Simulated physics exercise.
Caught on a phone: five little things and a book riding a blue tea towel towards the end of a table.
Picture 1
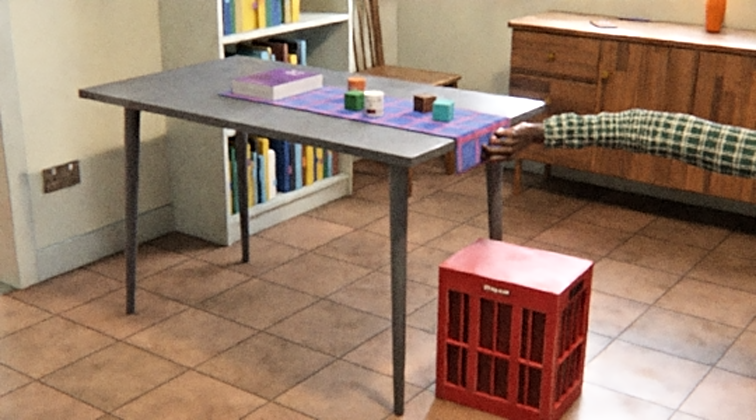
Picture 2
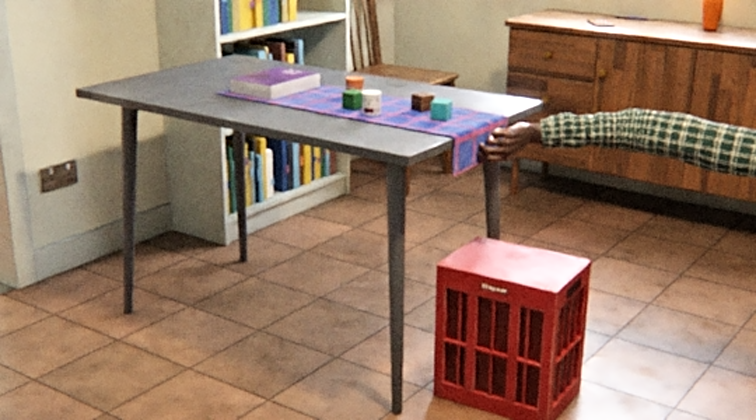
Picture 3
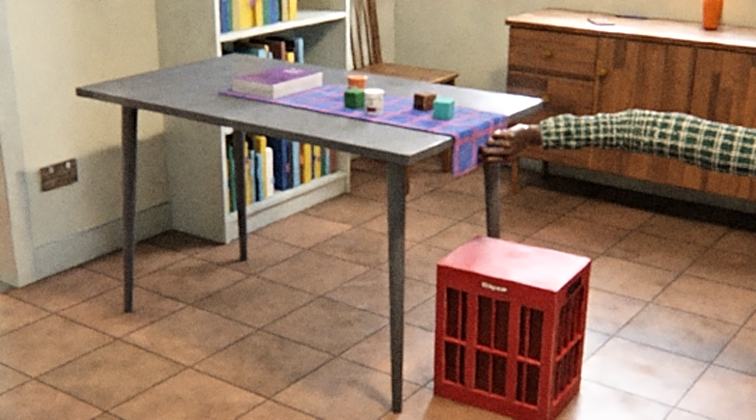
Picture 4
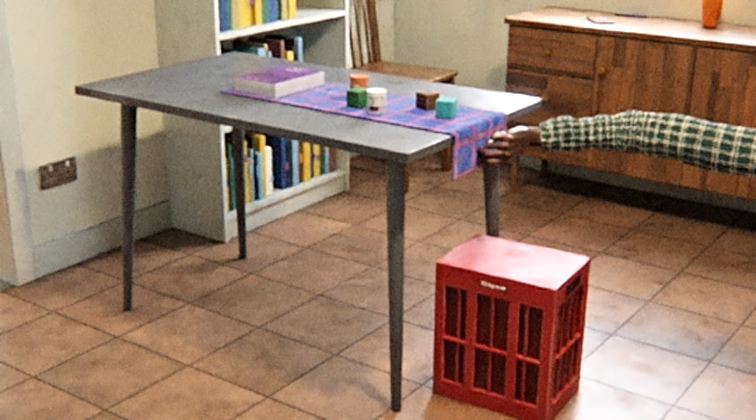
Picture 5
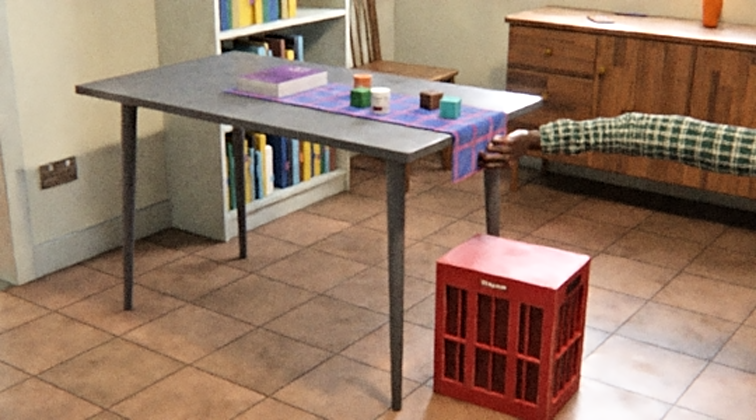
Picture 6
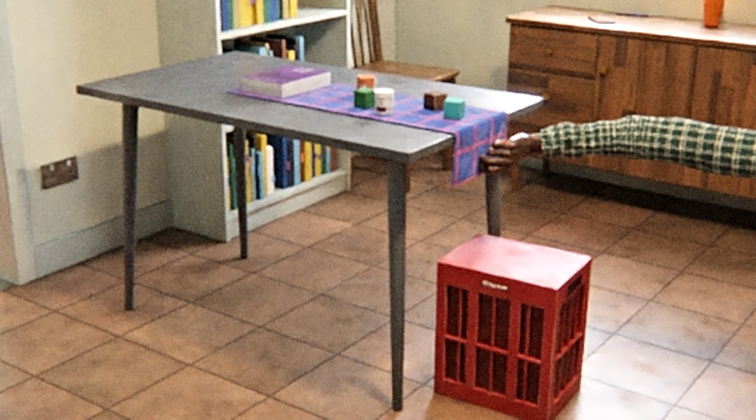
A hand in a checked sleeve slowly drawing a blue and purple cloth across a grey table, small coloured blocks creeping rightward.
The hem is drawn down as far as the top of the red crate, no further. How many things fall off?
Over the edge go two.
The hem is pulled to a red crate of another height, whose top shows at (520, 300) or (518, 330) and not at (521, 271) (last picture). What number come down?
Over the edge go 3 and 4.
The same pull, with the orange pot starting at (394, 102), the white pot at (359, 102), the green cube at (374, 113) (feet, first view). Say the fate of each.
The orange pot does not fall; the white pot survives; the green cube holds on.
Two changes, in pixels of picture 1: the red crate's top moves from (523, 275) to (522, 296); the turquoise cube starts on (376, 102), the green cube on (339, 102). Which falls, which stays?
The turquoise cube does not fall, the green cube does not fall.
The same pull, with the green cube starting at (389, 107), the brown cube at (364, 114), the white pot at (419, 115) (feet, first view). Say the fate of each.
The green cube keeps its place on top; the brown cube stays on; the white pot is carried off.
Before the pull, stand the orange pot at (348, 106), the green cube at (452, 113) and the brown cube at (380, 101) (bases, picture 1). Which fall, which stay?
The orange pot does not fall, the green cube goes over, the brown cube survives.
Early on, hem near (481, 197); all still up.
Midway, hem near (480, 223); turquoise cube gone.
Near the end, hem on the crate; turquoise cube and brown cube gone.
Finally, hem on the crate; turquoise cube and brown cube gone. The table loses two.
